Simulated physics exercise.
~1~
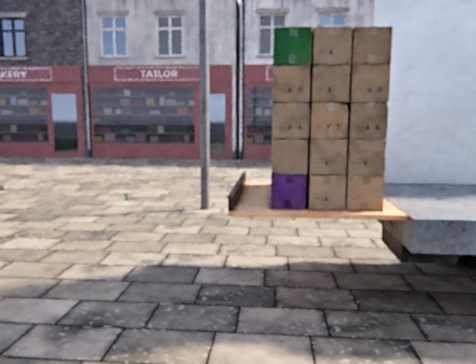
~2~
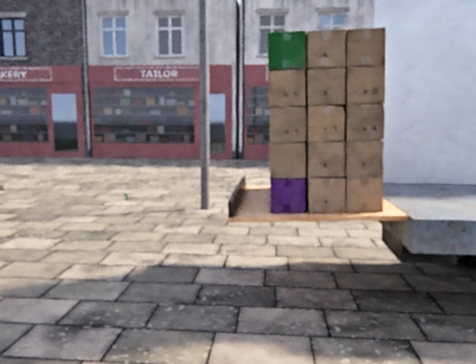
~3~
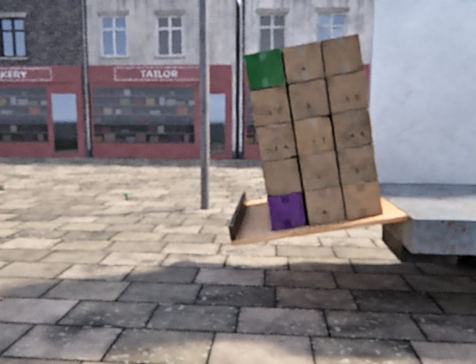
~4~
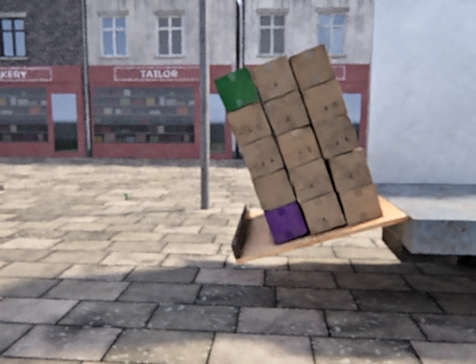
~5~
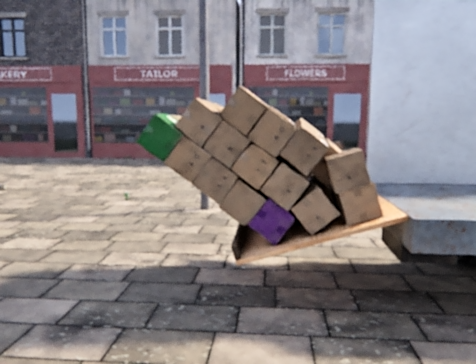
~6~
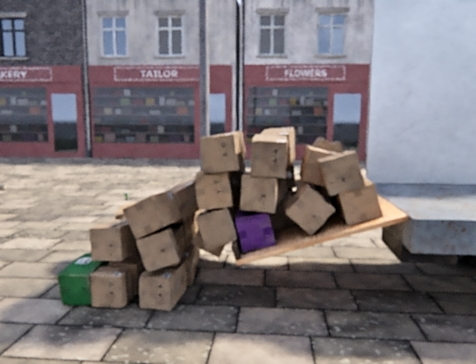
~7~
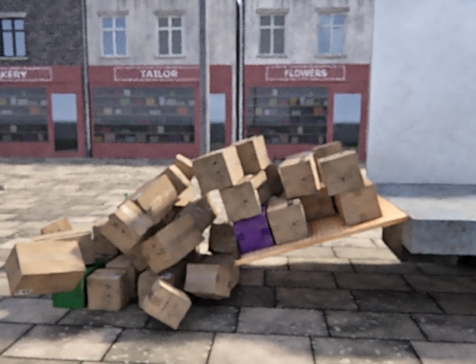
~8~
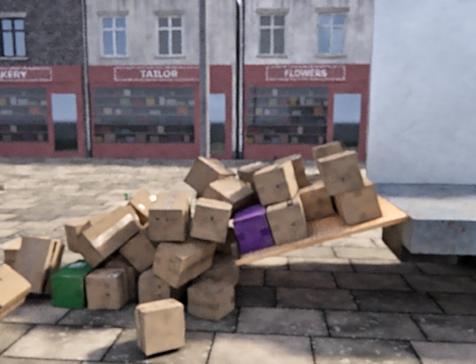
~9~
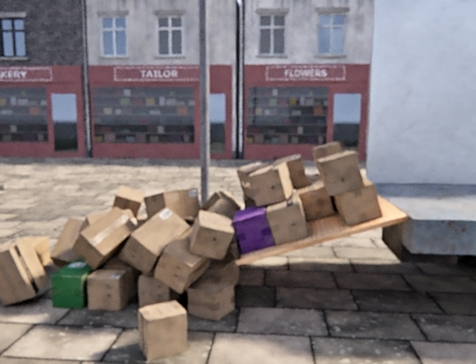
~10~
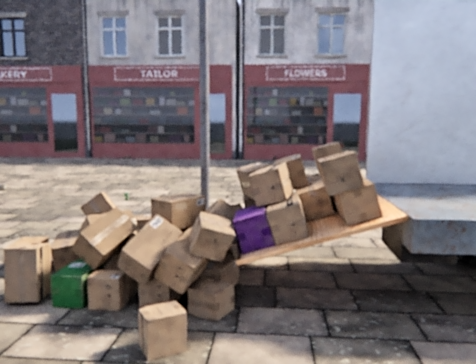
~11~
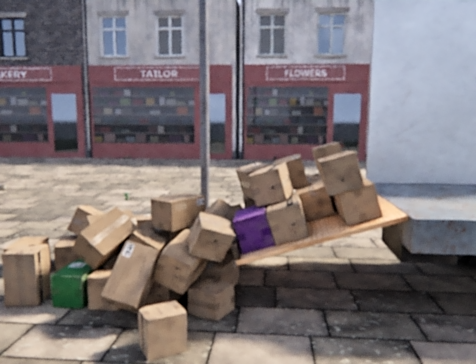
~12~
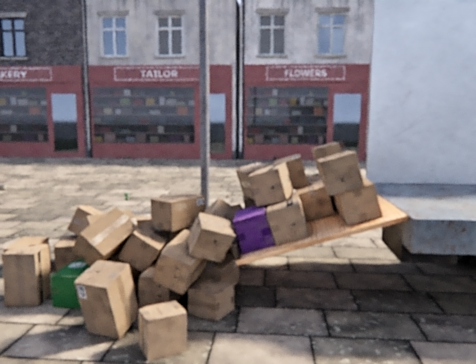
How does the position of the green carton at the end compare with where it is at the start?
At the start the green carton sits at the top left corner of the stack on the platform. By the end it lies on the paving, far to the left and much lower, among the spilled cartons.
